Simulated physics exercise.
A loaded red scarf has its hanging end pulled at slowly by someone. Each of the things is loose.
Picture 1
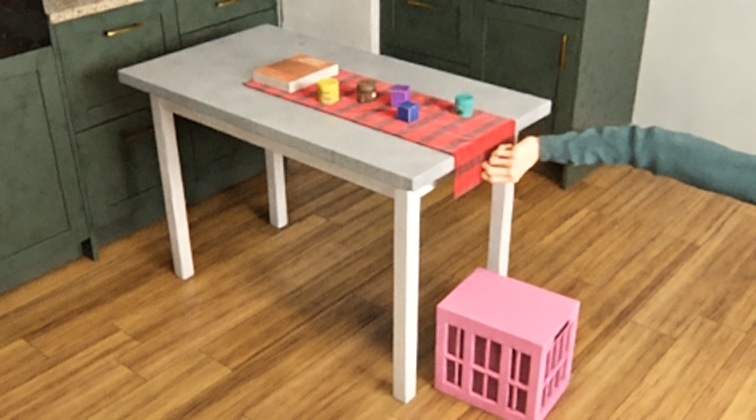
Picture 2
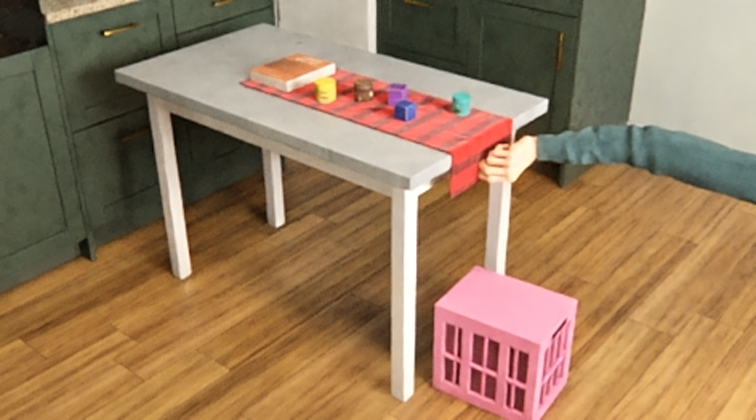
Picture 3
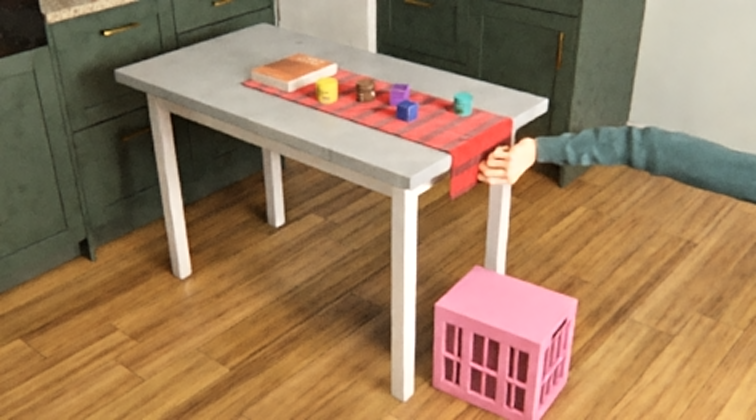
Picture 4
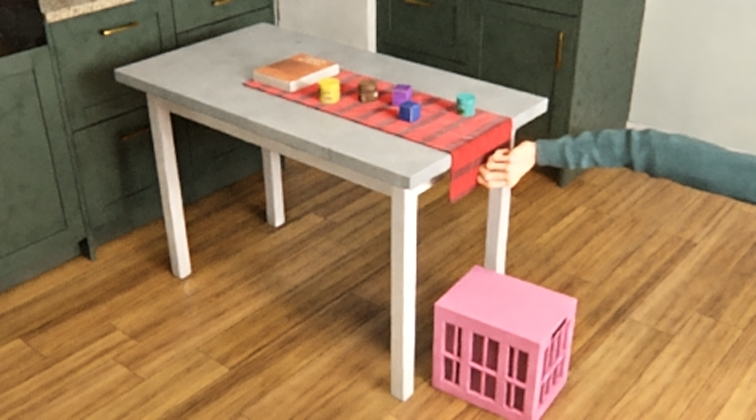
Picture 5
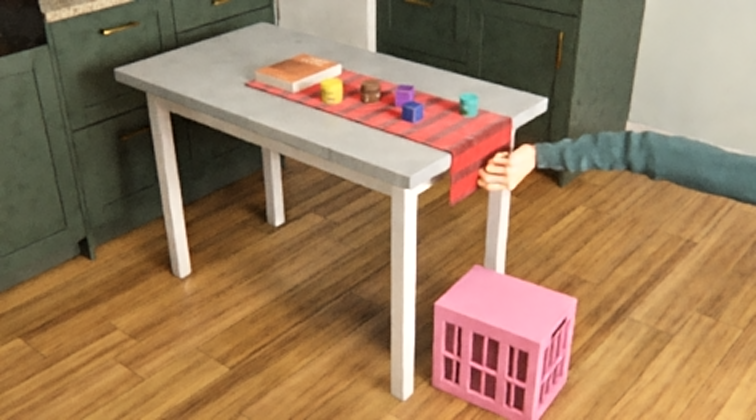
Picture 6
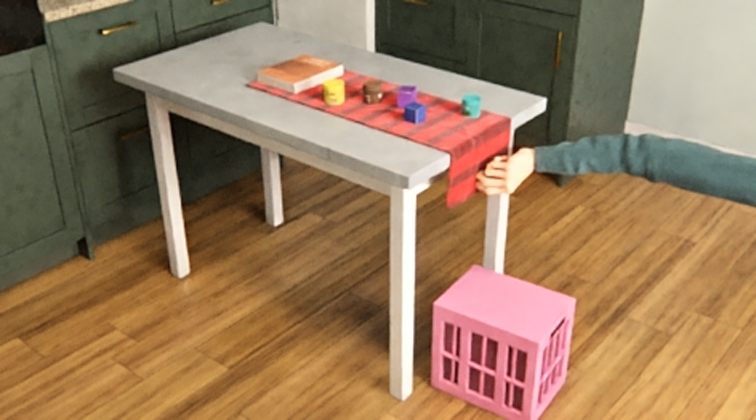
The video shows a hand slowly pulling the hanging end of a red scarf on a grey table, drawing it slightly downward, while the small pots and cubes on it shift slightly right above a pink crate on the floor.
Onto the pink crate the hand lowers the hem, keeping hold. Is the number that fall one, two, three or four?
Count: Three.
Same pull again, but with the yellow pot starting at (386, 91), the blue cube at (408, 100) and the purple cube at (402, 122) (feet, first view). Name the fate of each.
Here's the result: The yellow pot remains in place, the blue cube leaves the top and the purple cube leaves the top.
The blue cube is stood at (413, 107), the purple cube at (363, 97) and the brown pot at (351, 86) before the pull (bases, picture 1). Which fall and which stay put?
I'd say the blue cube takes a fall, the purple cube hangs on, and the brown pot hangs on.
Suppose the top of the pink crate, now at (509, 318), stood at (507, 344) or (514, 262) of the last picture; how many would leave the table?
Going over the edge would be 4 and 1.
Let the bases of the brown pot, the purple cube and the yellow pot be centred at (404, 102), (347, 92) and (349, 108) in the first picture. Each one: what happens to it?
Outcome: Brown pot is gone; purple cube keeps its perch; yellow pot keeps its perch.
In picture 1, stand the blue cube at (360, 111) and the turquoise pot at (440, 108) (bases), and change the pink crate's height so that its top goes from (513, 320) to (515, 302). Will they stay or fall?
Final state: The blue cube is still in place, the turquoise pot is no longer up.
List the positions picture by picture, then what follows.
In the first frame, hem (454, 200); turquoise pot (464, 97); blue cube (408, 104); purple cube (401, 88); brown pot (367, 82); yellow pot (328, 82); top of the crate (513, 320).
In the second frame, hem (450, 198); turquoise pot (461, 96).
In the third frame, hem (450, 200); blue cube (407, 103).
In the fourth frame, hem (450, 203); purple cube (402, 87); top of the crate (510, 318).
In the fifth frame, hem (451, 207); brown pot (370, 82).
In the sixth frame, hem (446, 209); turquoise pot (472, 98); blue cube (415, 105); purple cube (407, 89); brown pot (373, 83); yellow pot (333, 83).
Soon after, hem near (478, 250); turquoise pot gone.
After that, hem on the crate; turquoise pot, blue cube and purple cube gone.
In the end, hem on the crate; turquoise pot, blue cube and purple cube gone. The answer is three.
